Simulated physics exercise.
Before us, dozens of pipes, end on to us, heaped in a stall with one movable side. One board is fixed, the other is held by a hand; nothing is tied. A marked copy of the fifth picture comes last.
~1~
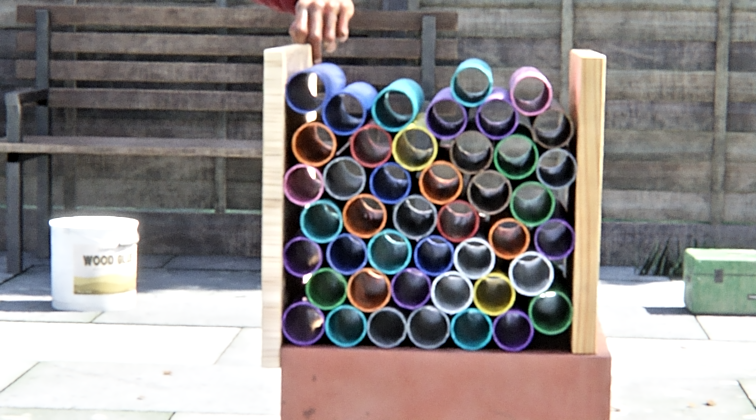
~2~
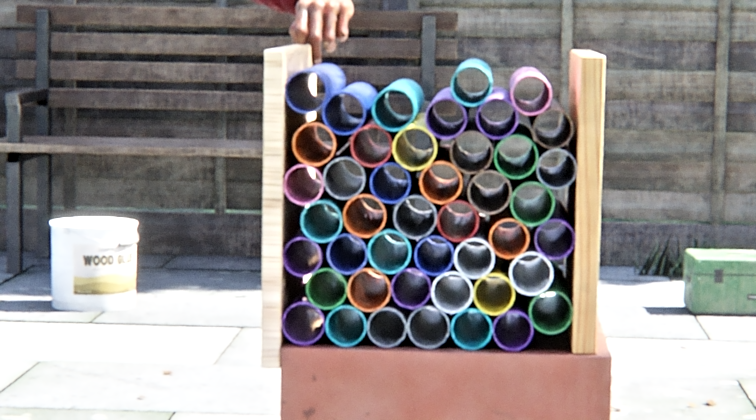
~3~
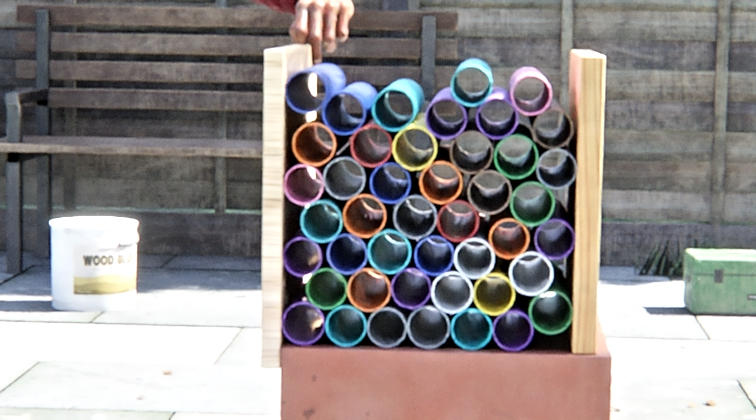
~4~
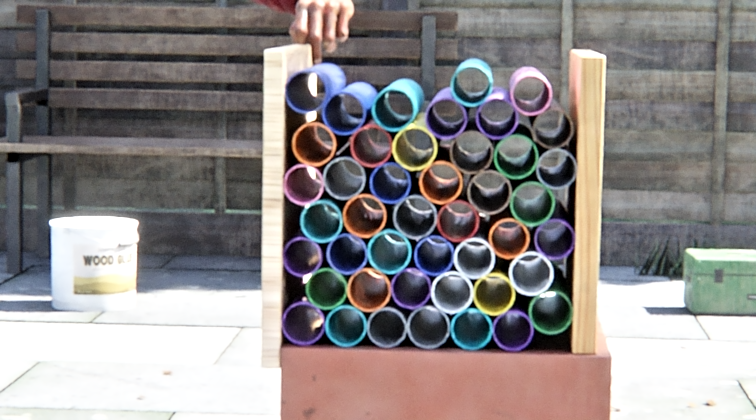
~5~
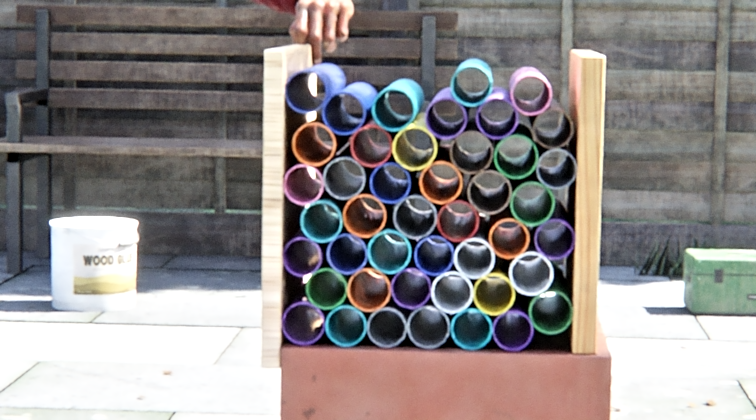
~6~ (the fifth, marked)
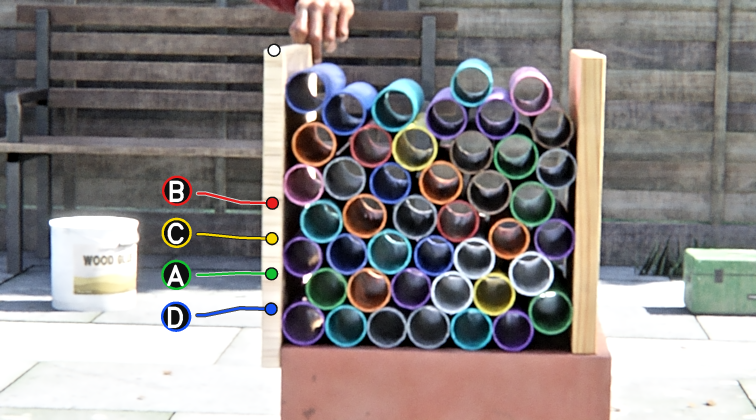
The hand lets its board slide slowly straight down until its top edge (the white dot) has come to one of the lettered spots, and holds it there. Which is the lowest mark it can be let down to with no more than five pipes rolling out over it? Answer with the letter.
The answer is mark A.
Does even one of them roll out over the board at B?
Yes.
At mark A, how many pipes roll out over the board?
The count is four.
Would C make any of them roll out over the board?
Yes.
On the marked copy, A at (272, 274); B at (272, 203); C at (272, 239); D at (271, 309); the white dot at (274, 50).
Following A. Soon after the start, top of the board (283, 144).
Later, top of the board (282, 250).
In the end, top of the board (282, 273), four out over the board.
As for the rest, B one out over the board; C four out over the board; D more than five out over the board.
